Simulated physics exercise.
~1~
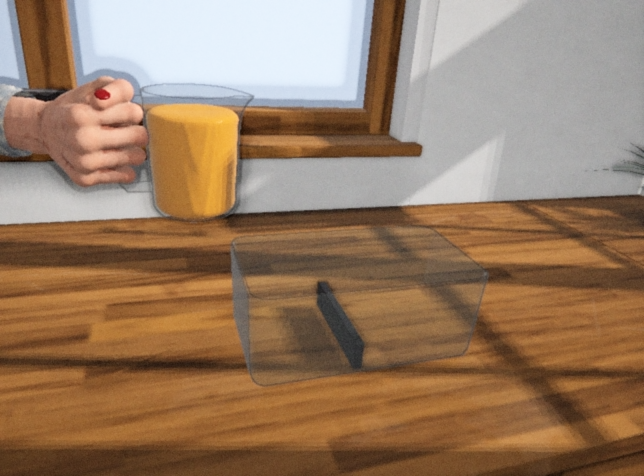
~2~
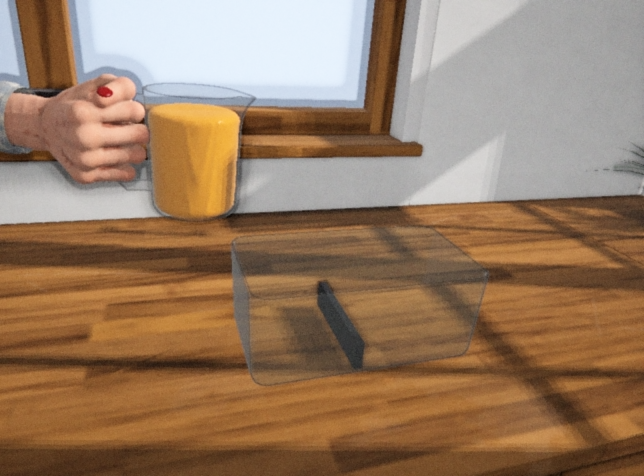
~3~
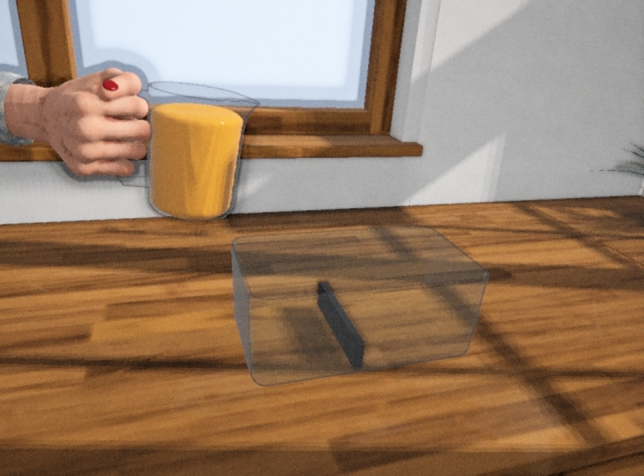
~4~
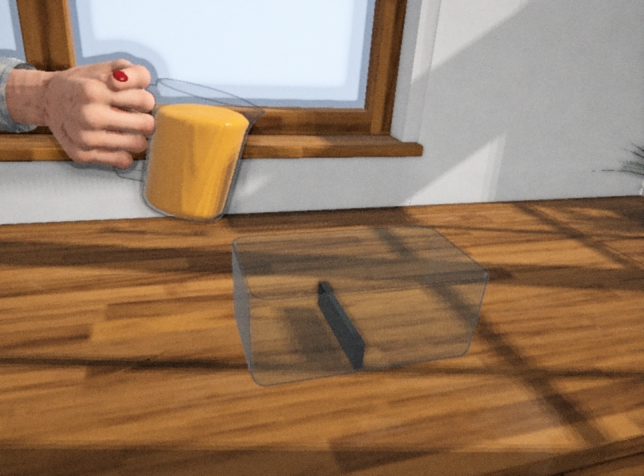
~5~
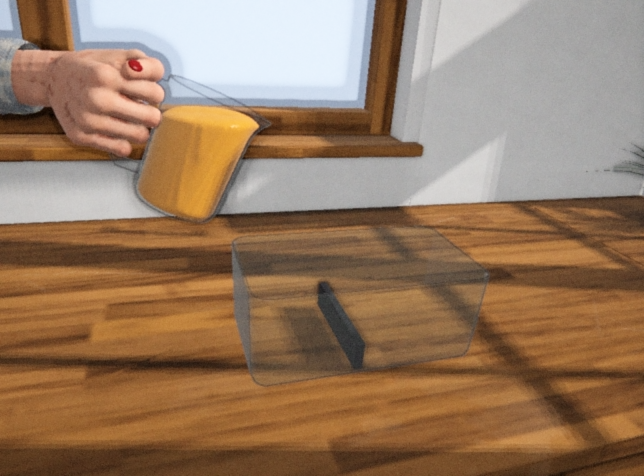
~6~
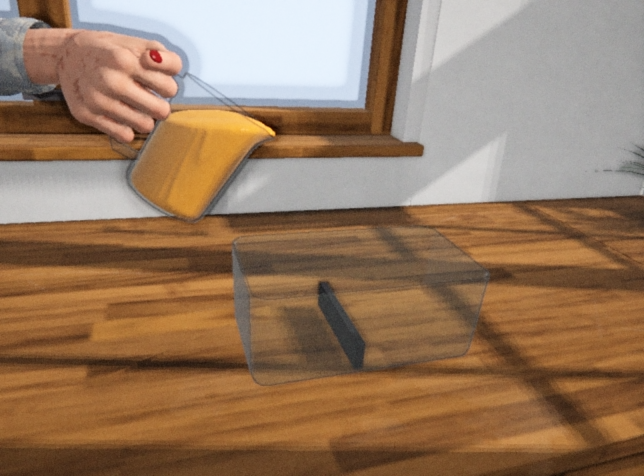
Hand tilting a clear jug of orange juice steadily to the right above an empty, divided clear basin on a wooden surface.
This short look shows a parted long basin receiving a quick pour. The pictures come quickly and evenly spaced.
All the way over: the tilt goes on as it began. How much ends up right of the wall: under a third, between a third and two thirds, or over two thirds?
Under a third.
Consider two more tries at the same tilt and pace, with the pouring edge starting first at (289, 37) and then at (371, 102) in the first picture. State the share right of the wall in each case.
First about 45, then 90 per cent.
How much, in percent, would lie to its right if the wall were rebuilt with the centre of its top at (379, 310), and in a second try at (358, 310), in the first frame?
Note: Roughly 15 % in case one, 10 % in case two.
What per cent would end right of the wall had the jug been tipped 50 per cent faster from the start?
Close to 10 out of every hundred.
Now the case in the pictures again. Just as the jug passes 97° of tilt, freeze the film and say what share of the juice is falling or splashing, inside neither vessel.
Close to 25 in a hundred.
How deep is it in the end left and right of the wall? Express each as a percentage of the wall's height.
Once it is still, the left part shows 70 per cent and the right part 0.
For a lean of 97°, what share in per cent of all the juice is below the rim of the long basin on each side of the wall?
The left part holds close to 15 per cent, the right part close to 0.
A moment on, the jug is tipped on its side and 59 per cent is still to pour, 17 is left of the wall and 0 right of it.
Next, the jug is tipped right over and 9 per cent is still to pour, 76 is left of the wall and 1 right of it.
Then the jug is tipped right over and 0 per cent is still to pour, 89 is left of the wall and 7 right of it.
Later the jug is tipped right over and 0 per cent is still to pour, 89 is left of the wall and 8 right of it.
In the end 89 per cent lies left of the wall, 8 right of it and 3 outside.
